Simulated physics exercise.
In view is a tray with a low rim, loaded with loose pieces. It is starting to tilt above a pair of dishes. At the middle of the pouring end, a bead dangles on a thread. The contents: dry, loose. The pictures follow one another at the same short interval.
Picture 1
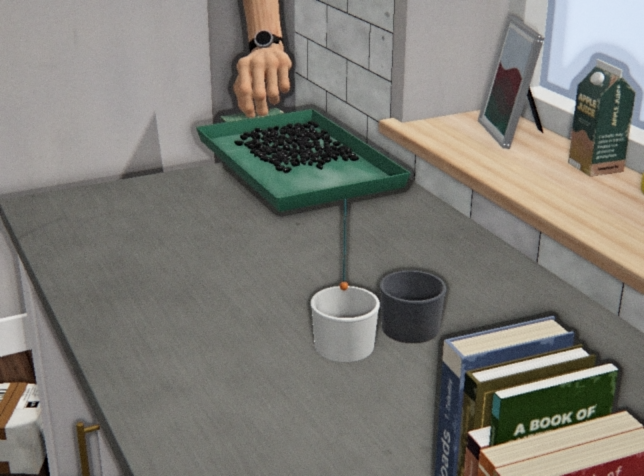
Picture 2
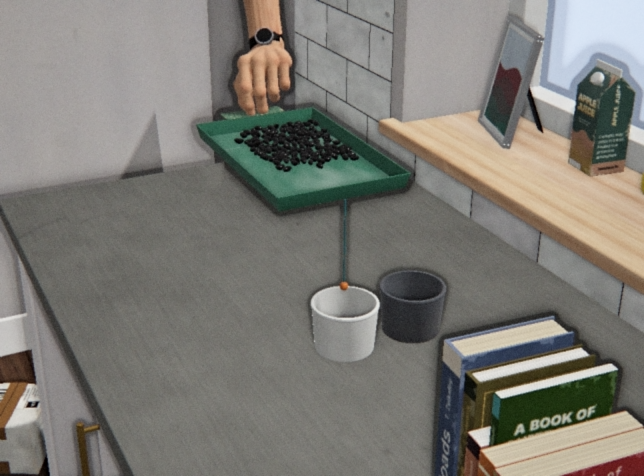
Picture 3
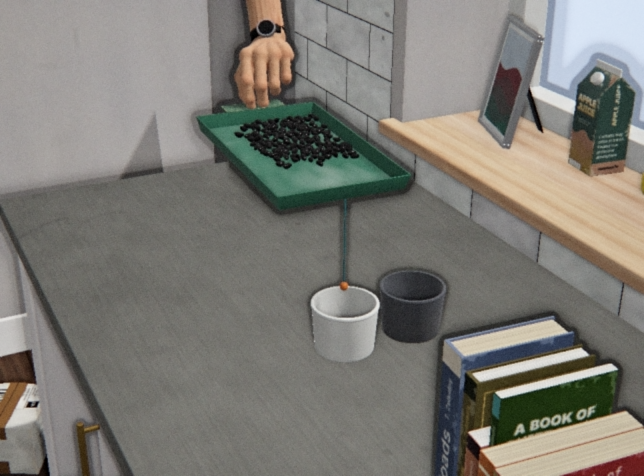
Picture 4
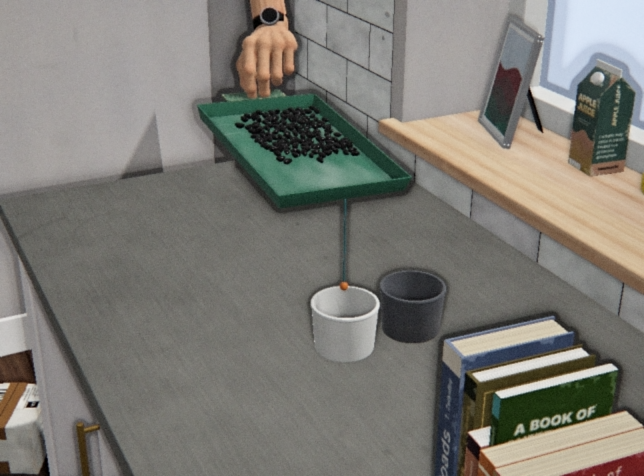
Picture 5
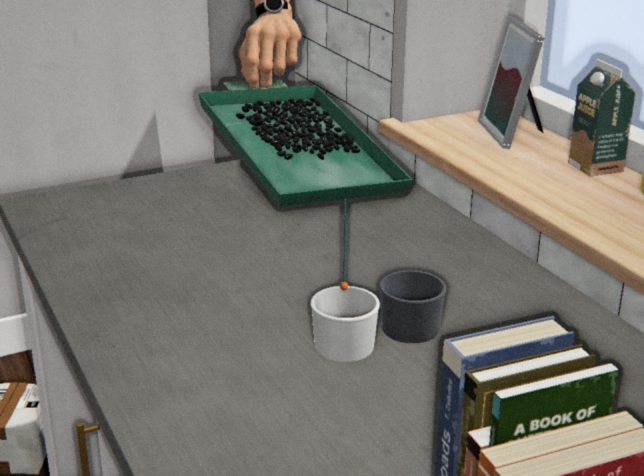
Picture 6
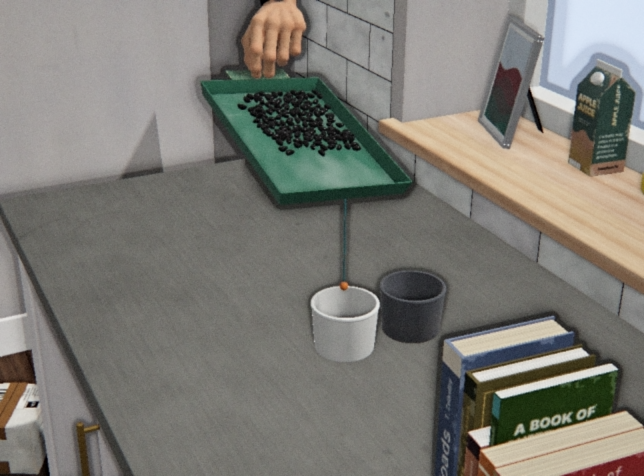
A green tray of black beans, gripped at its far end by a hand wearing a dark watch, starts nearly level above a grey counter. The hand gradually raises that end, slanting the tray toward a white dish and a dark dish, while the beans shift slightly and an orange bead hangs nearly still.
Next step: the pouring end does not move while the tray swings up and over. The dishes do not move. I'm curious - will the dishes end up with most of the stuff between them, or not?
Yes, more than half of it.
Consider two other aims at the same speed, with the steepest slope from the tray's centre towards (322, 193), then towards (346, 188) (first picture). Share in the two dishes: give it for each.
First heading roughly 20 %, second roughly 40 %.
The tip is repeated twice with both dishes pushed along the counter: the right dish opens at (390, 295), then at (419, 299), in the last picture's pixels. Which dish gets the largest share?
One: The right-side dish. Two: The right-side dish.
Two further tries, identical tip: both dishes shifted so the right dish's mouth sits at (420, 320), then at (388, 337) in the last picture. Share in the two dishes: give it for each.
You'd get 0 in a hundred first and 0 in a hundred after that.
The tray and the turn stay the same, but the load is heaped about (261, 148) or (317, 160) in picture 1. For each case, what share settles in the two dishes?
It would be roughly 70 per cent for the first and roughly 70 per cent for the second.
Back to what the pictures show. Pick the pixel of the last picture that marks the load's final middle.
The centre settles at about (412, 321).
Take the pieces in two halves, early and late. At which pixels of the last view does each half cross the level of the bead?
The opening part goes through (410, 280); what follows goes through (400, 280).
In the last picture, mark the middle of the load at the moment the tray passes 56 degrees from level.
About (378, 173).
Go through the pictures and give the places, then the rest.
The first frame shows corners of the pouring end at (279, 196) and (405, 172), level; middle of the load at (295, 146), black beans; left dish at (360, 335); right dish at (428, 317); bead on its thread at (344, 286).
The second frame shows corners of the pouring end at (280, 196) and (405, 173), level; middle of the load at (295, 144).
The third frame shows corners of the pouring end at (280, 195) and (406, 174), tipped barely, lowest at the right corner; middle of the load at (295, 140).
The fourth frame shows corners of the pouring end at (281, 193) and (406, 176), tipped a little, lowest at the right corner; middle of the load at (296, 134).
The fifth frame shows corners of the pouring end at (282, 192) and (407, 178), tipped a little, lowest at the right corner; middle of the load at (297, 127).
The sixth frame shows corners of the pouring end at (283, 191) and (407, 180), tipped a little, lowest at the right corner; middle of the load at (298, 121); left dish at (360, 335); right dish at (428, 317).
Soon after the last picture, tray tipped steeply; nearly all on the tray; a stray few in the right dish; a small part in the air.
A little later, tray tipped right over; about half on the tray; a stray few in the left dish; about a third in the right dish; a small part outside both; a small part in the air.
Later still, tray tipped past a quarter turn; a stray few in the left dish; most in the right dish; about a quarter outside both.
At rest, tray tipped past a quarter turn; a stray few in the left dish; most in the right dish; about a quarter outside both.
